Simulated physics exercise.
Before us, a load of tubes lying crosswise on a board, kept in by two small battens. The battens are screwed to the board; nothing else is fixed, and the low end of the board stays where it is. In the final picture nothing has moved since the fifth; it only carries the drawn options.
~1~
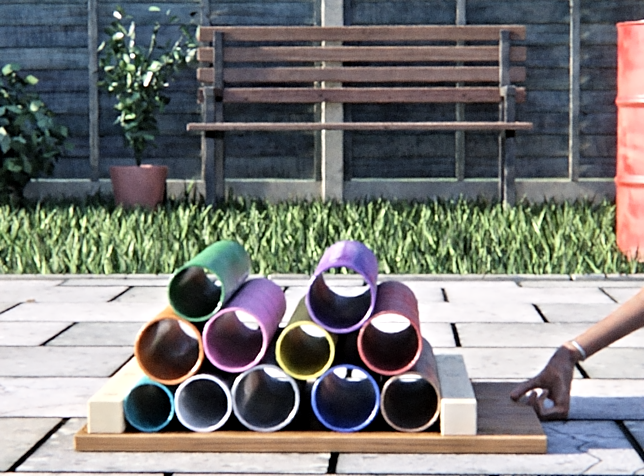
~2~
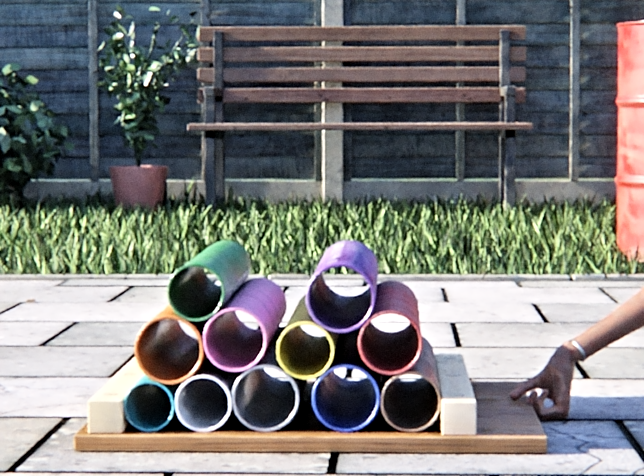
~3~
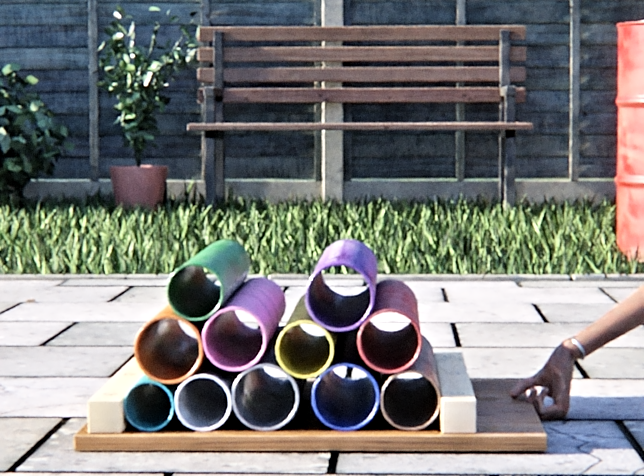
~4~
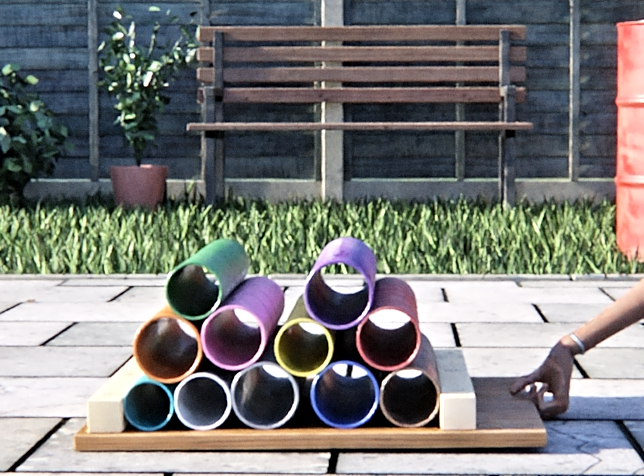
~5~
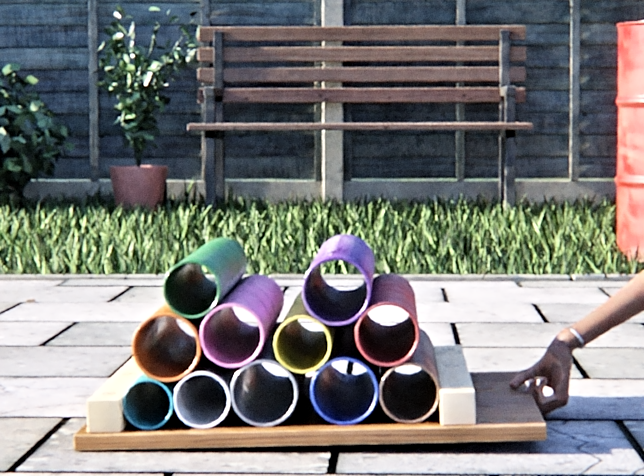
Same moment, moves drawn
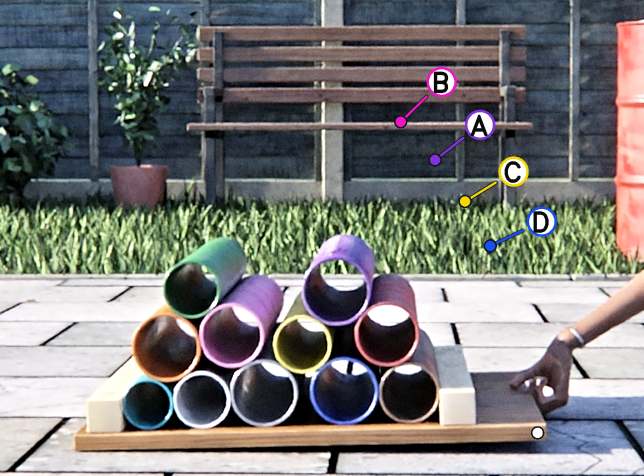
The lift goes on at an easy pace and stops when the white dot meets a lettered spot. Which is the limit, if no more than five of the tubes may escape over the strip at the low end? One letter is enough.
The highest mark that will do is C.
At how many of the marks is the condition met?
Two of the four.
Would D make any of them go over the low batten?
At D: Yes.
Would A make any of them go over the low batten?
Yes.
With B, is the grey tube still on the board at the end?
The grey tube: Yes.
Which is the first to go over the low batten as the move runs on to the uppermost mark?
The orange one.
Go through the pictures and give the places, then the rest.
In the first picture, white tube (204, 403); grey tube (265, 399).
In the second picture, grey tube (265, 398); blue tube (346, 398).
In the third picture, board (317, 397); brown tube (411, 400); red tube (390, 341); orange tube (168, 350).
In the fourth picture, board (317, 395); white tube (203, 402).
In the fifth picture, board (316, 392); white tube (202, 400).
On the marked copy, A at (435, 160); B at (401, 122); C at (465, 201); D at (490, 246); the white dot at (538, 433).
Following C. Soon after the start, board at 19°.
Later, board at 32°.
In the end, board at 32°, five over the low batten.
As for the rest, A six over the low batten; B six over the low batten; D three over the low batten (orange, pink, green).
